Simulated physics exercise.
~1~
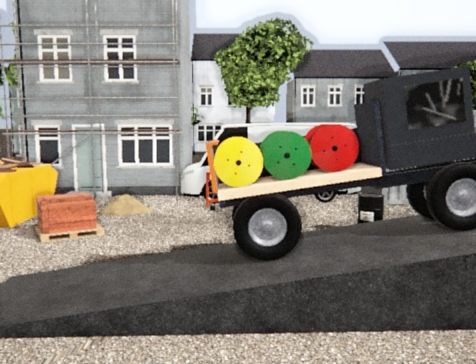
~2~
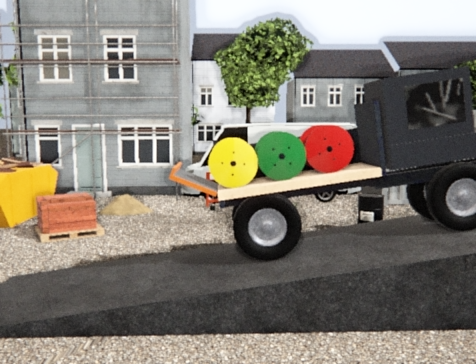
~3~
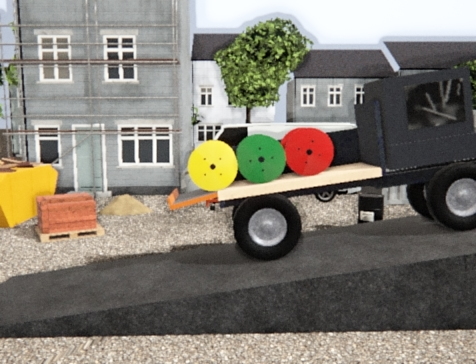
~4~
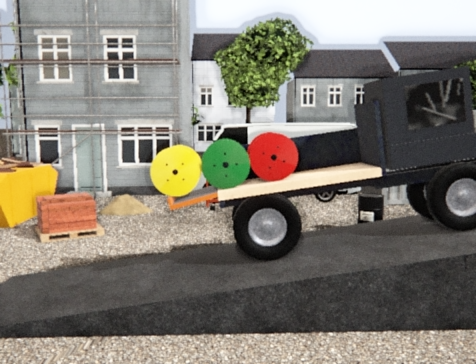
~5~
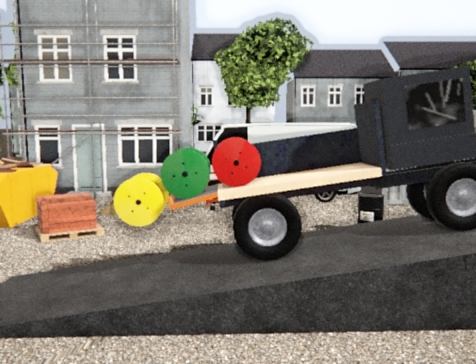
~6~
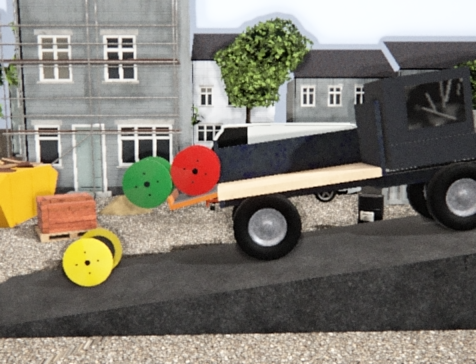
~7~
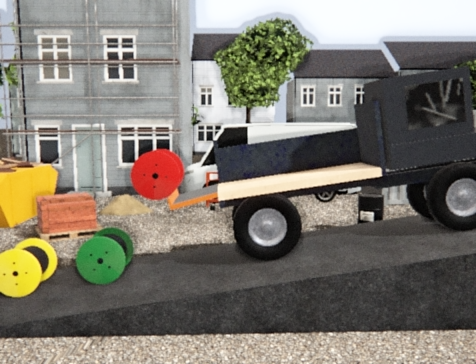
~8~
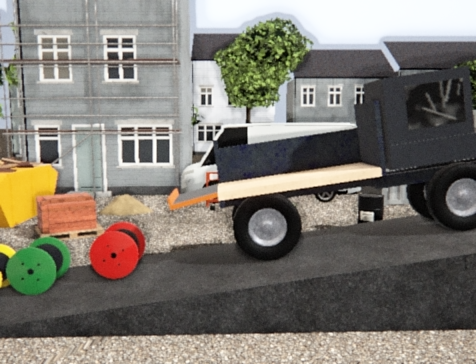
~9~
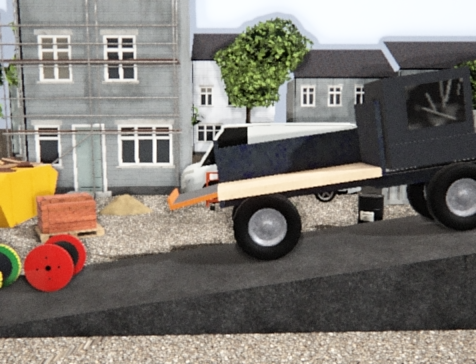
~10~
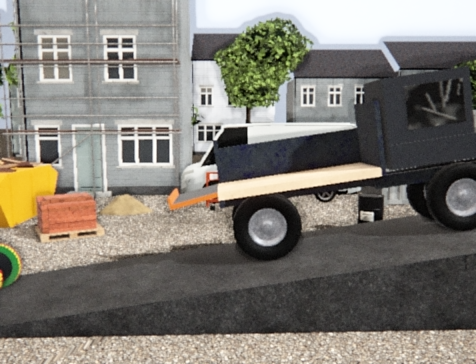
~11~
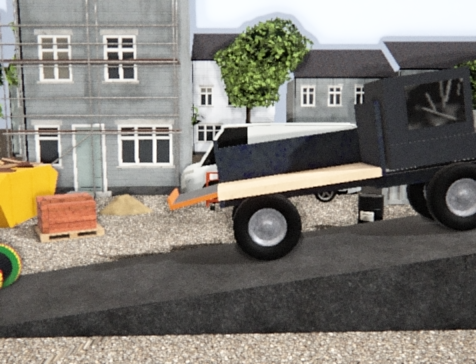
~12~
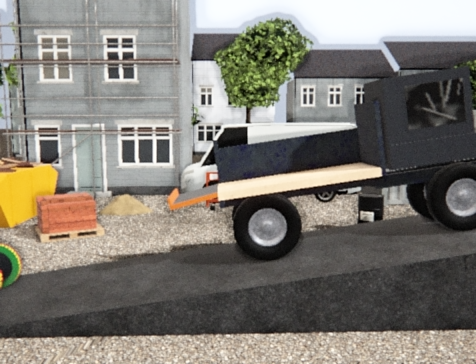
On a sloping street, a pick-up's tailgate drops and yellow, green and red reels roll off leftward, leaving the bed empty.
